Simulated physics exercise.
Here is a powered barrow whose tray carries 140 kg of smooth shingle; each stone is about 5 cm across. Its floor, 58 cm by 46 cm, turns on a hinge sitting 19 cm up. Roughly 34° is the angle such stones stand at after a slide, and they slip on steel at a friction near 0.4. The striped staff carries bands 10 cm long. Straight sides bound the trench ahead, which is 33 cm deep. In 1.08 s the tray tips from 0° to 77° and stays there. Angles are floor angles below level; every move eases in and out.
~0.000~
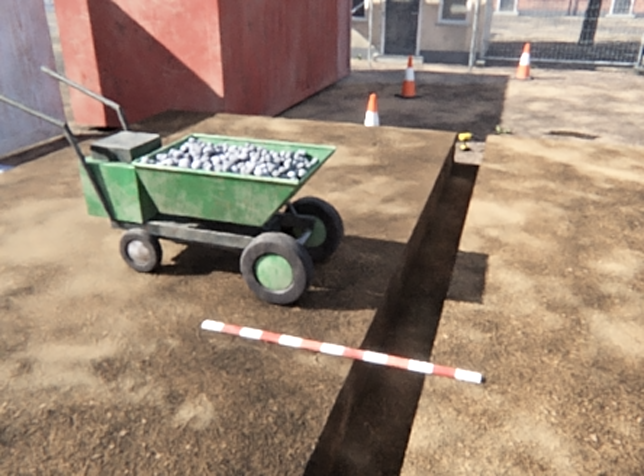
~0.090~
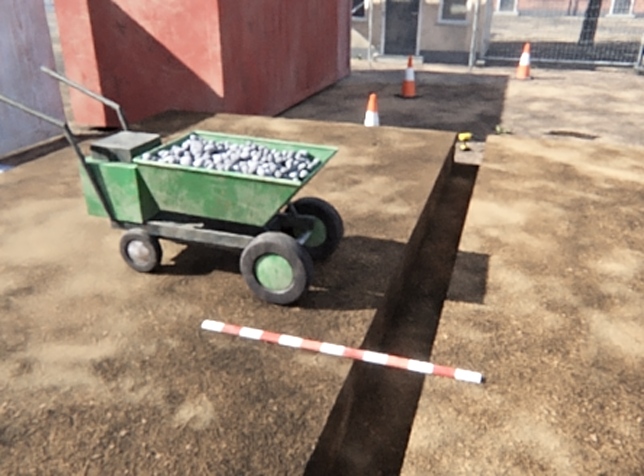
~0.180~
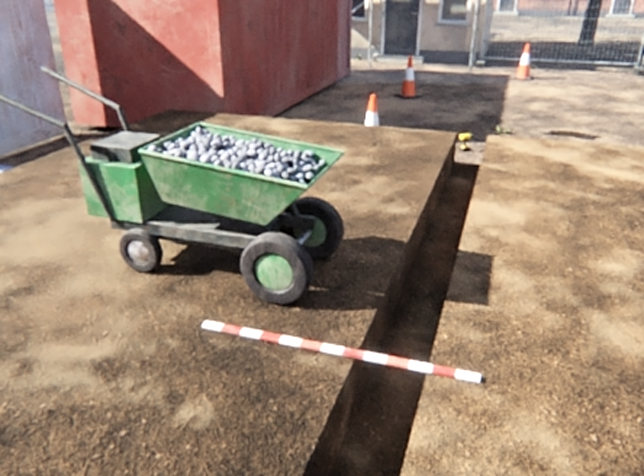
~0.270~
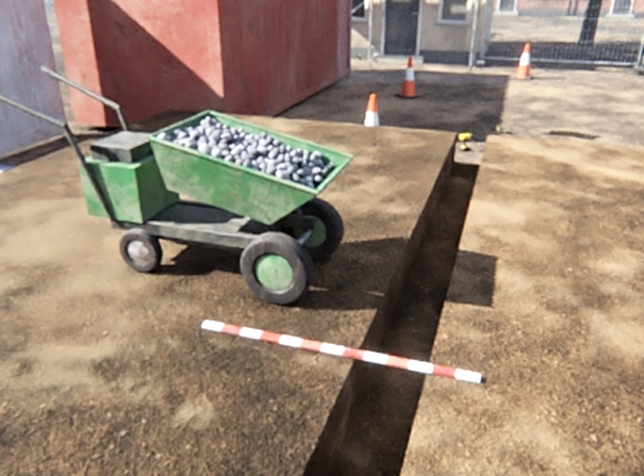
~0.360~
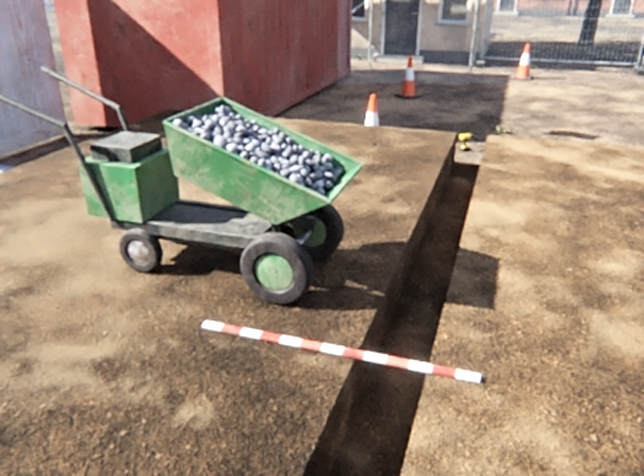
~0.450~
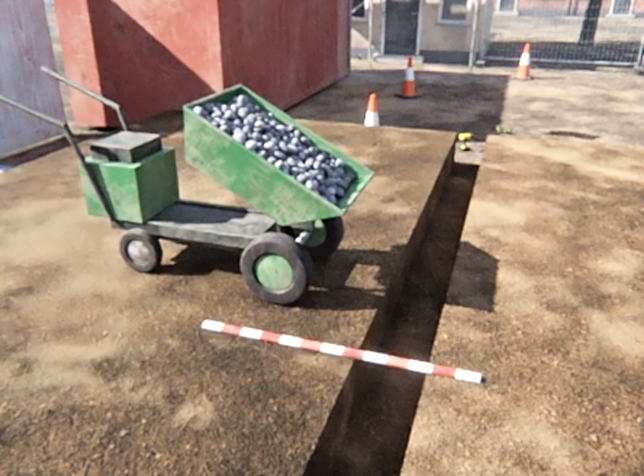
In a sunlit yard, a green barrow's tray of smooth stones tilts steadily down toward the right.
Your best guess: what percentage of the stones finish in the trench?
My guess is about 80 per cent.
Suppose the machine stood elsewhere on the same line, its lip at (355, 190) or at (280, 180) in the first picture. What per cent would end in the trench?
Roughly 15 in a hundred from the first, 95 in a hundred from the second.
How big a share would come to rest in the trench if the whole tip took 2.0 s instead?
In that case some 85 per cent.
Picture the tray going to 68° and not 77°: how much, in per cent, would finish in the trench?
Then close to 75 per cent.
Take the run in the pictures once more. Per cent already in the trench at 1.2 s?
About 55 per cent by then.
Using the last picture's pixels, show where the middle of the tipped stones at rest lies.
The resting stones are centred at roughly (421, 334).
After 0.8 s the floor is at 65°; 99 % in the tray, 1 % in the trench; the foremost stones are at (396, 248).
After 1.2 s the floor is at 77°; 31 % in the tray, 56 % in the trench, 13 % past the trench; the foremost stones are at (506, 302).
After 1.5 s the floor is at 77°; 3 % in the tray, 76 % in the trench, 20 % past the trench; the foremost stones are at (627, 331).
After 3.5 s the floor is at 77°; 0 % in the tray, 80 % in the trench, 20 % past the trench; the foremost stones are past the picture's edge.
